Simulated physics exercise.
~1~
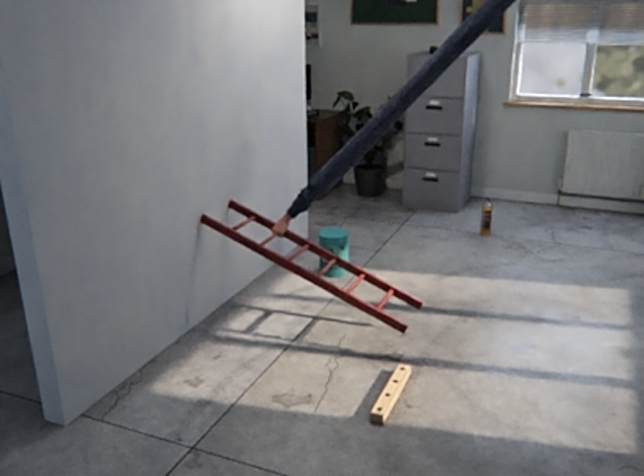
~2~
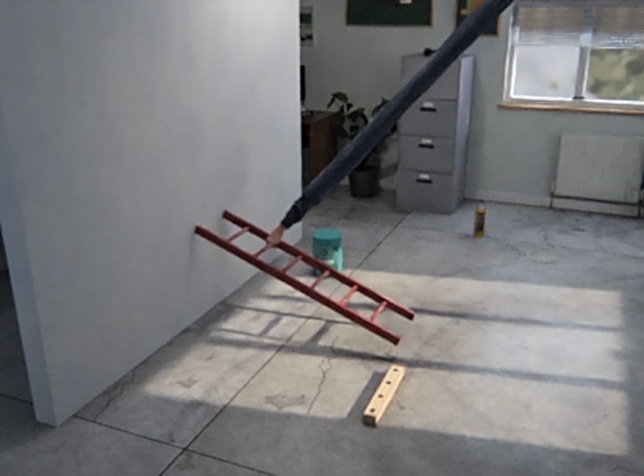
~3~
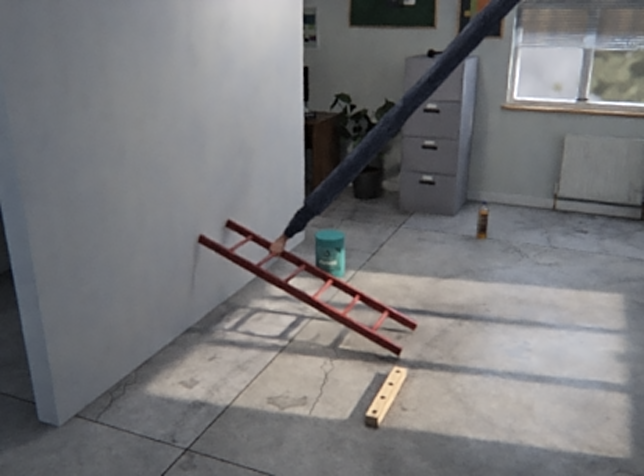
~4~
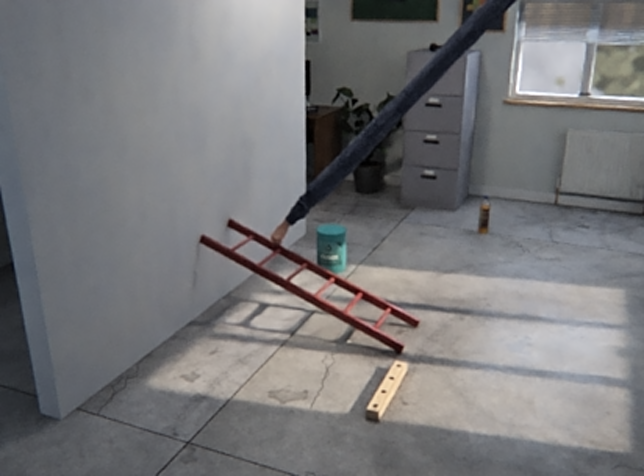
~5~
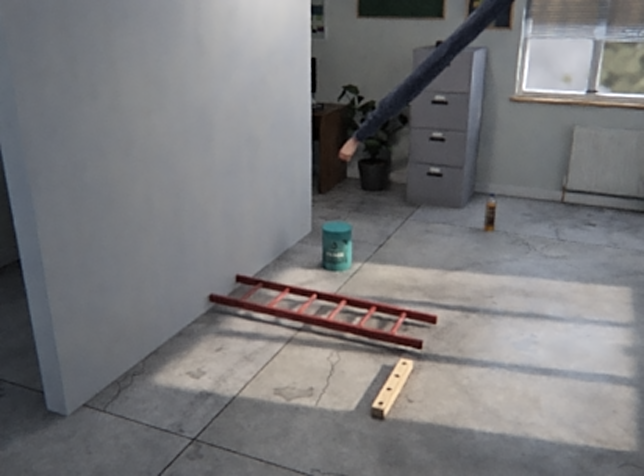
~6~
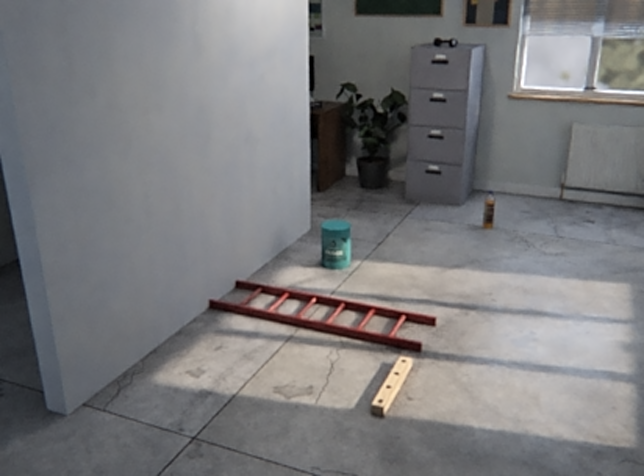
A red ladder slants above a grey concrete floor beside a pale wall on the left, held near its upper end by a hand on a long dark-sleeved arm reaching in from the upper right. The slightly swaying view looks down into a sunlit room, with a turquoise pail behind the ladder, a wooden batten in front, and a grey filing cabinet and plant at the back. The hand lowers the ladder towards the floor near the batten. Then the hand lets go and draws back, and the ladder slips down and drops. It ends lying flat, the arm gone, pail and batten unmoved.
